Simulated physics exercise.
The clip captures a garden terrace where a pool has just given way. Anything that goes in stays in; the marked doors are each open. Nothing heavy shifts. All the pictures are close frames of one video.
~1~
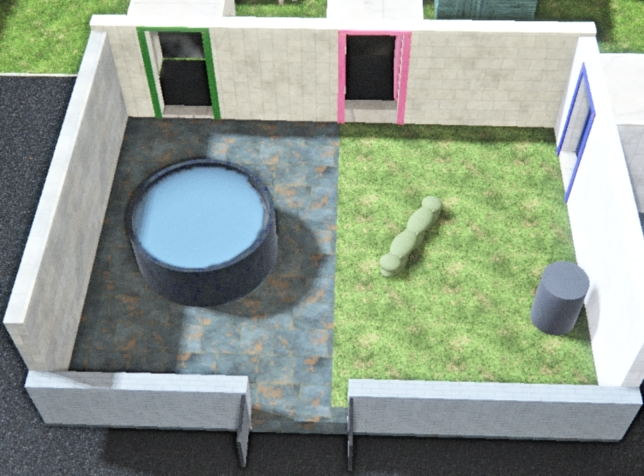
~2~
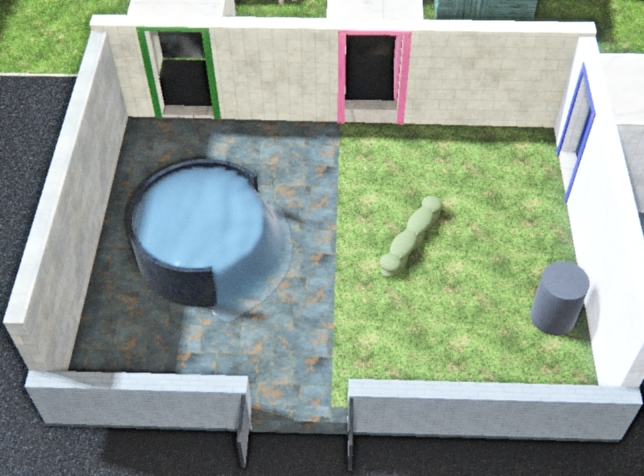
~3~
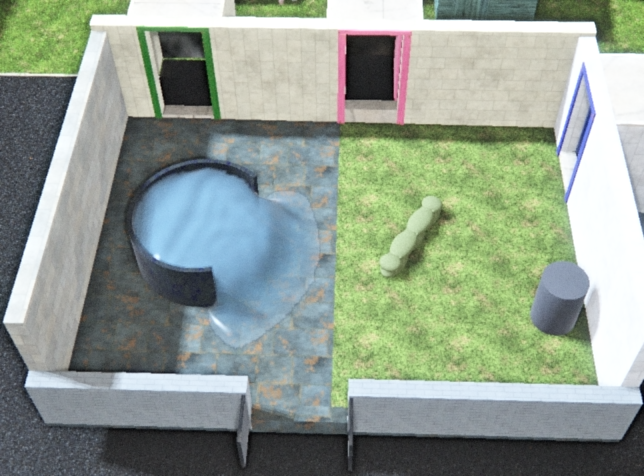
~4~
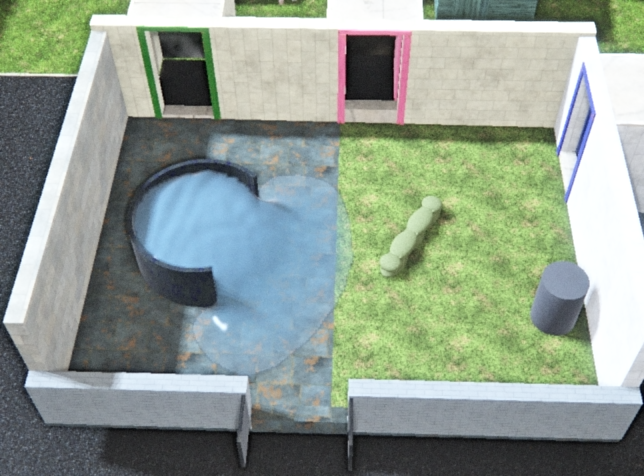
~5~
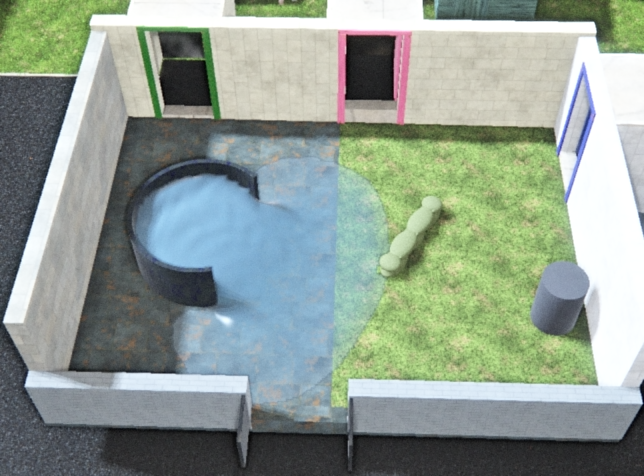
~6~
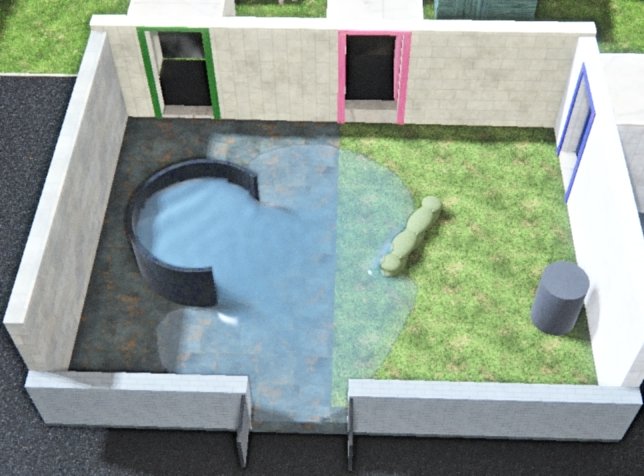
At first, still water fills a round, dark-walled pool on the paved left side of a walled garden terrace. Then the pool's right side opens and water pours out, spreading over the paving toward the front wall and across the grass on the right, reaching a row of rounded green bushes.
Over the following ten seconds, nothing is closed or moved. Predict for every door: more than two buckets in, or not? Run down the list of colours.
The green door: Not more than two; the pink door: Not more than two; the blue door: Not more than two.
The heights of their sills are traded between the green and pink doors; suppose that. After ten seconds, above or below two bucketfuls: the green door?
After the swap, the green door falls short.
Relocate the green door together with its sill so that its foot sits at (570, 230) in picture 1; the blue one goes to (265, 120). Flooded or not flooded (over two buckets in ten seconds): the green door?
Note: Green door breaks the limit.
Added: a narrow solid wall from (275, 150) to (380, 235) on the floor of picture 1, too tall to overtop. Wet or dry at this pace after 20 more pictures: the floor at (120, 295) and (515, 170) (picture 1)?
First spot parched, second spot parched.
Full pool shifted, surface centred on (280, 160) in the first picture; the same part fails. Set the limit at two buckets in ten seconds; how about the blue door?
As for the blue door, it tops the limit.
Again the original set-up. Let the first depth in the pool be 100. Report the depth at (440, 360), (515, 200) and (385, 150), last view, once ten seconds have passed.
12, 10 and 6 in a hundred, in turn.
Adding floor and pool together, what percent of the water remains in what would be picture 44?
My figure: Some 88 per cent.
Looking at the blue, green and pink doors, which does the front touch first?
Result: The pink-painted one.
A moment on, water covers 40 % of the floor; the green door not reached, the pink door wet at the sill, nothing in, the blue door not reached.
Next, water covers 60 % of the floor; the green door not reached, the pink door wet at the sill, nothing in, the blue door not reached.
Then, water covers 65 % of the floor; the green door not reached, the pink door wet at the sill, nothing in, the blue door wet at the sill, nothing in.
Later, water covers 80 % of the floor; the green door wet at the sill, nothing in, the pink door wet at the sill, nothing in, the blue door wet at the sill, nothing in.
In the end, water covers 90 % of the floor; the green door wet at the sill, nothing in, the pink door wet at the sill, nothing in, the blue door wet at the sill, nothing in.
